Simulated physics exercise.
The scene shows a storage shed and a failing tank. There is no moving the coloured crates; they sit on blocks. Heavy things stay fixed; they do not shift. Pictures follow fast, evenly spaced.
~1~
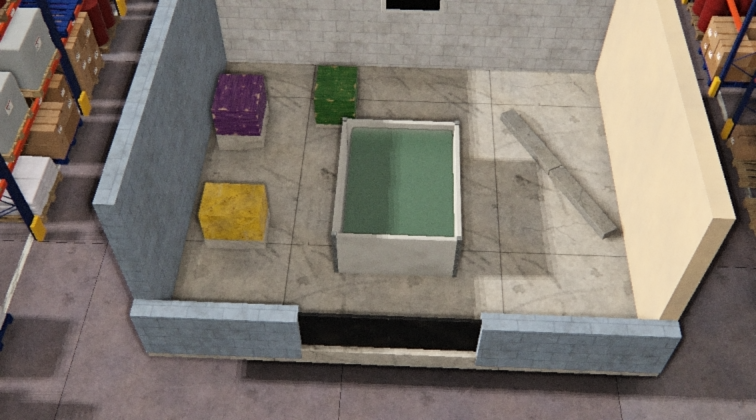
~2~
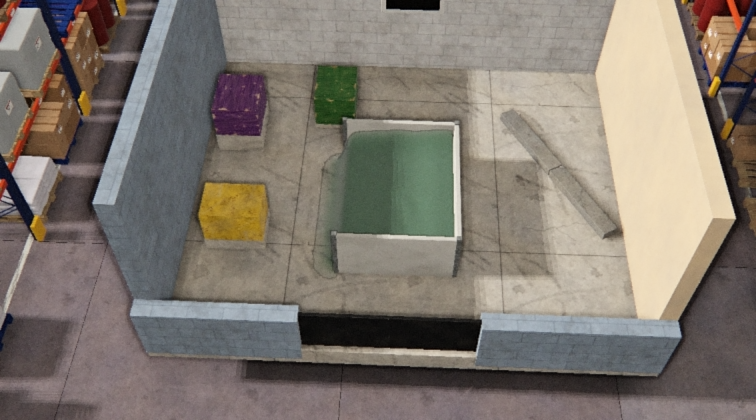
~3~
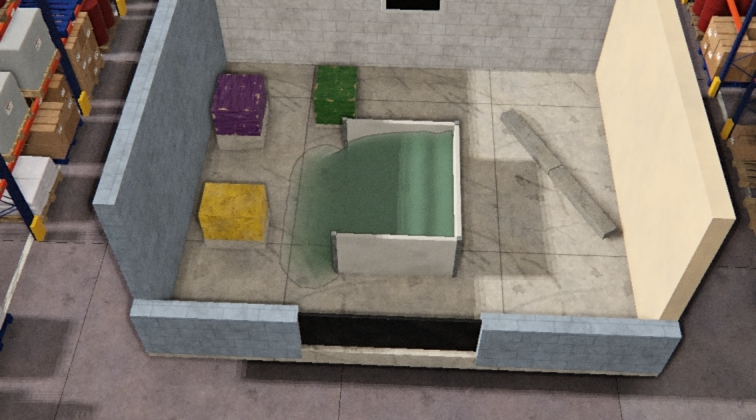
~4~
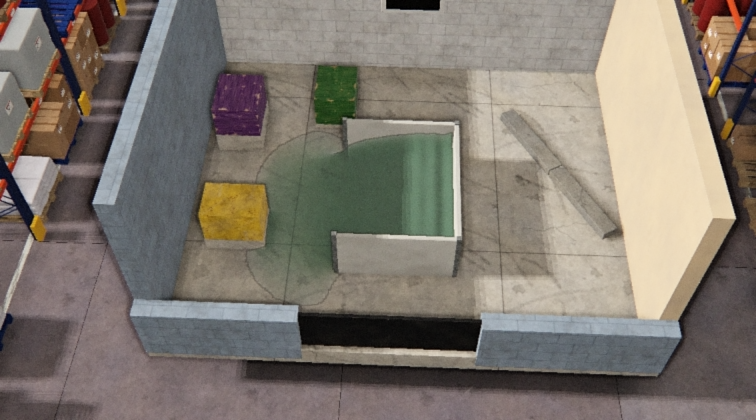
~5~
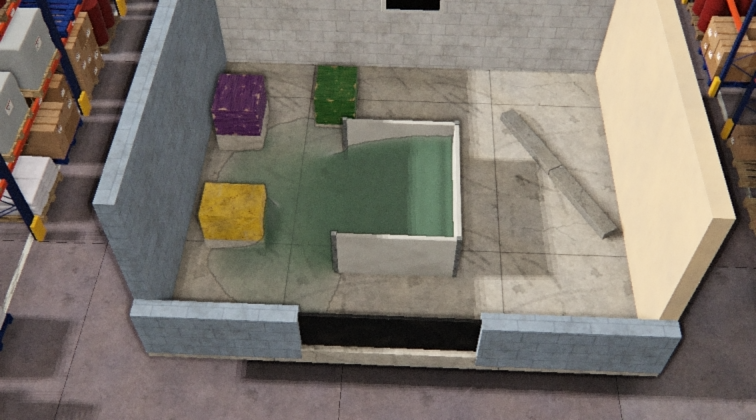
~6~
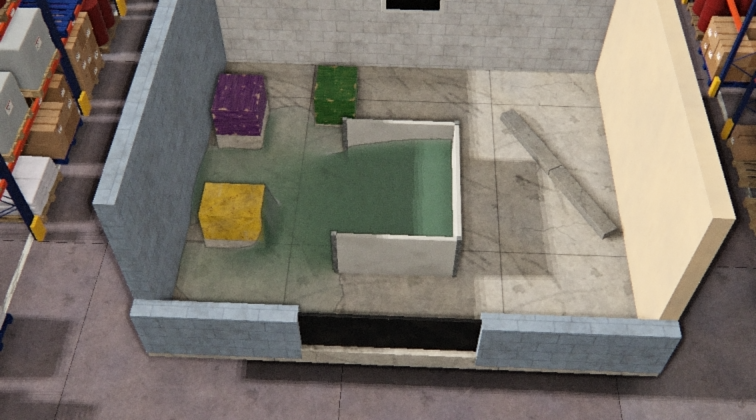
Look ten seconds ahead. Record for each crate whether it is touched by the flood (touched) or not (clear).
In the end the yellow crate is not above the water; the purple crate is not above the water; the green crate is not above the water.
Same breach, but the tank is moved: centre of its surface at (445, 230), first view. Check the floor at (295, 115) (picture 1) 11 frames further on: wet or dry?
Answer for that point: Inundated.
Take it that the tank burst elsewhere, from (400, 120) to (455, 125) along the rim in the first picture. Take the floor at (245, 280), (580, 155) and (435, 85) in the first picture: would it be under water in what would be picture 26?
Spared, then sodden, then sodden.
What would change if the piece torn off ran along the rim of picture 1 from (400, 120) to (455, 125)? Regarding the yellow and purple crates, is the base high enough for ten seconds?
As I see it, the yellow crate is not reached, and the purple crate is not reached.
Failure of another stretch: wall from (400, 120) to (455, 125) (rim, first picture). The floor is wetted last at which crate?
I'd go with the one in yellow.
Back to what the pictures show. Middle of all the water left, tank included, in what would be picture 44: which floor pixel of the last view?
Close to (381, 191).
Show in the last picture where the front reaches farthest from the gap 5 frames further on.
My guess would be about (248, 65).
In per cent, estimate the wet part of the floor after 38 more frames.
Estimate: Some 90 in a hundred.
A moment on, water covers 30 % of the floor; the yellow crate water round its plinth, the purple crate water round its plinth, the green crate water round its plinth.
Next, water covers 35 % of the floor; the yellow crate water round its plinth, the purple crate water round its plinth, the green crate water round its plinth.
Then, water covers 55 % of the floor; the yellow crate water round its plinth, the purple crate water round its plinth, the green crate water round its plinth.
Later, water covers 90 % of the floor; the yellow crate water round its plinth, the purple crate water round its plinth, the green crate water round its plinth.
In the end, water covers 100 % of the floor; the yellow crate was topped, the purple crate was topped, the green crate was topped.
